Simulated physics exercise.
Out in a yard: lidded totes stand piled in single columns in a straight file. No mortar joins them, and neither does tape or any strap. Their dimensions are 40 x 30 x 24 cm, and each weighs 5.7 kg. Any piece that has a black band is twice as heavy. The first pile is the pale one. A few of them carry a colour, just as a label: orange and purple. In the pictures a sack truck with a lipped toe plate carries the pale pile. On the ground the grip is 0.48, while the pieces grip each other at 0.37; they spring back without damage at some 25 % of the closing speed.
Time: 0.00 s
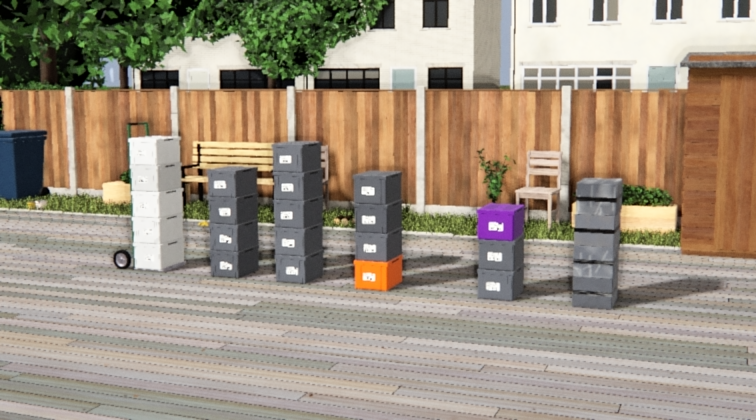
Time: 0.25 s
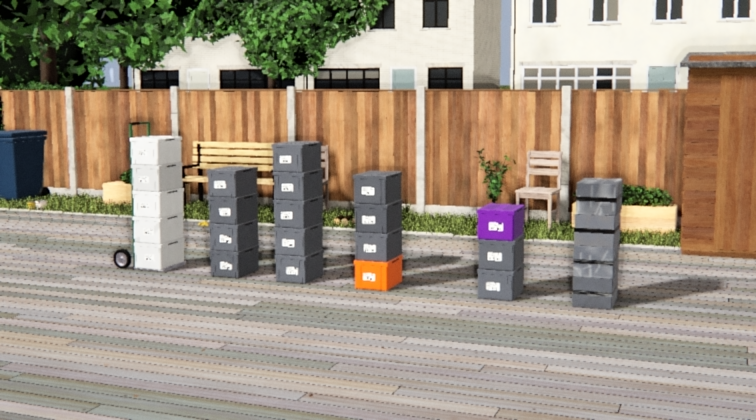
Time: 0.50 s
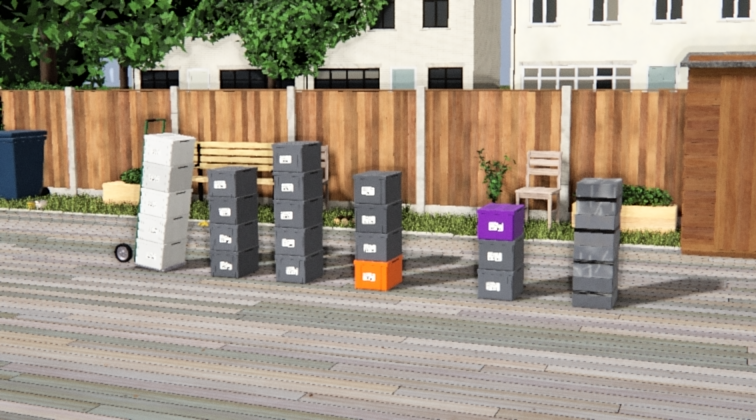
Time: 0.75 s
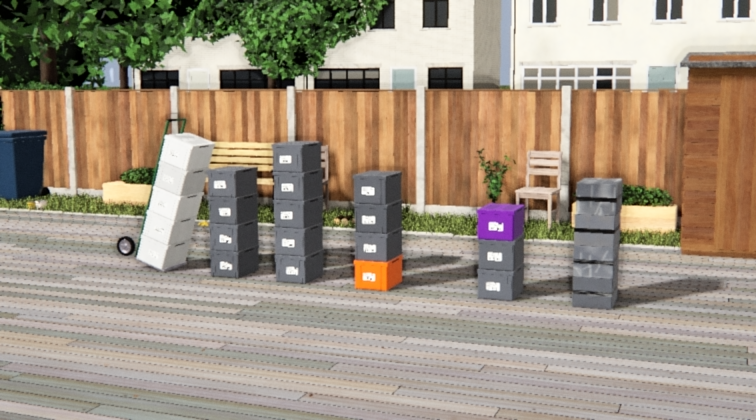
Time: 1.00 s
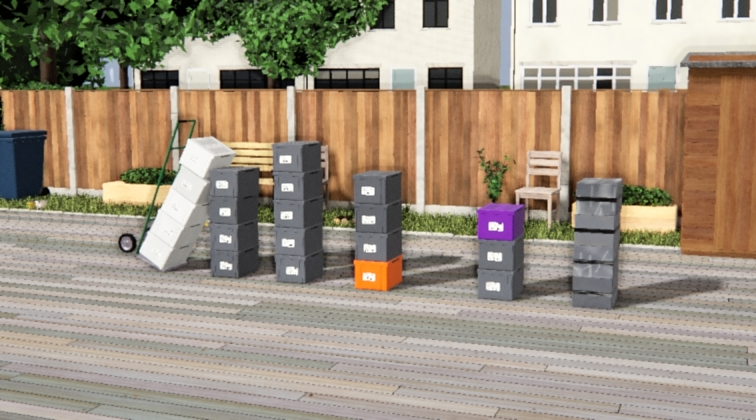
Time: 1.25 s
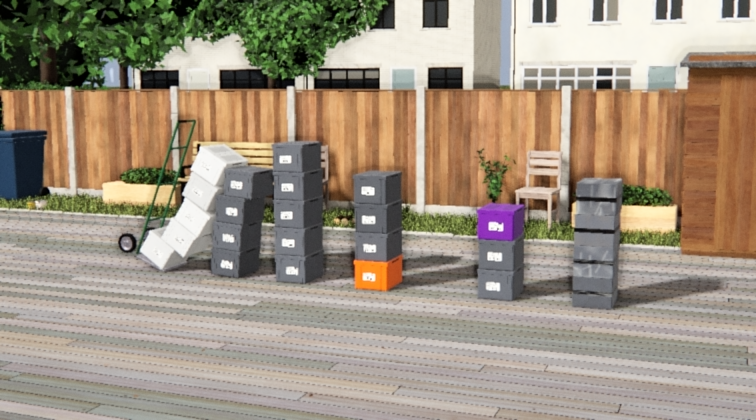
To begin with, a pale column of lidded boxes stands upright on a wheeled hand truck, left of several grey columns with one orange and one purple box. The truck tips to the right, and the pale column leans steadily with it. Then its boxes slide out of line against the nearest grey column, whose upper boxes shift slightly.
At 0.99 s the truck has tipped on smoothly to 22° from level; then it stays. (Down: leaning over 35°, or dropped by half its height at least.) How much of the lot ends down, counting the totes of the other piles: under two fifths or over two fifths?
Down: Beyond two fifths.
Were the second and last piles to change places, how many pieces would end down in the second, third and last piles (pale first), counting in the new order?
Second 0, third 0, last 0.
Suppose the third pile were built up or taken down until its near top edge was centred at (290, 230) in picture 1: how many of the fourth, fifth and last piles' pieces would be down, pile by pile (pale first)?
Counts down - fourth: 0; fifth: 0; last: 0.
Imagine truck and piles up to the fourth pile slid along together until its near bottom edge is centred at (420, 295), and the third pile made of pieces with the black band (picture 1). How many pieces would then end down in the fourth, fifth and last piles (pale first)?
Counts down - fourth: 0; fifth: 0; last: 0.
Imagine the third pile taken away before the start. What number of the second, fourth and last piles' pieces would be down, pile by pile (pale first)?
Then second pile: 4; fourth pile: 0; last pile: 0.
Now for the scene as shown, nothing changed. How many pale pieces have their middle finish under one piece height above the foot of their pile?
2.
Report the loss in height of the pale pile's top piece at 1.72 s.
I'd put it at close to 20 cm below where it started.
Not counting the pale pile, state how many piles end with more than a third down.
Tally: 4.
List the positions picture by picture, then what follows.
In the first picture (each place is the centre of the face we see best), truck frame 0° forward; purple tote (495, 226); orange tote (371, 276); the others all in place.
Truck frame 1° forward; purple tote (495, 226), in the second picture.
Truck frame 8° forward, top of the pale pile leaning 8°; purple tote (495, 226); the others all in place, in the third picture.
Truck frame (162, 148) 18° forward, top of the pale pile leaning 18°; purple tote (495, 226); the others all in place, in the fourth picture.
Truck frame (170, 149) 22° forward, top of the pale pile leaning 29°; purple tote (495, 226); one has shifted, in the fifth picture.
Truck frame (170, 149) 22° forward, top of the pale pile leaning 30°; purple tote (495, 226); orange tote (371, 276); steepest lean 4°, the tote at (226, 237); 4 have shifted, in the sixth picture.
By 1.72 s, 5 of the pale pile down; none of the 20 other totes down, 7 disturbed.
By 2.50 s, 5 of the pale pile down; 4 of the 20 other totes down; orange tote tilted 4°.
By 3.18 s, 5 of the pale pile down; 13 of the 20 other totes down; orange tote tilted 46°; purple tote tilted 6°.
When it is over (4.4 s), 5 of the pale pile down; 15 of the 20 other totes down; orange tote tilted 44°; purple tote 19 cm lower. That is 75 per cent. In pixels of the last frame, middles, orange tote near (394, 265), purple tote near (553, 248).
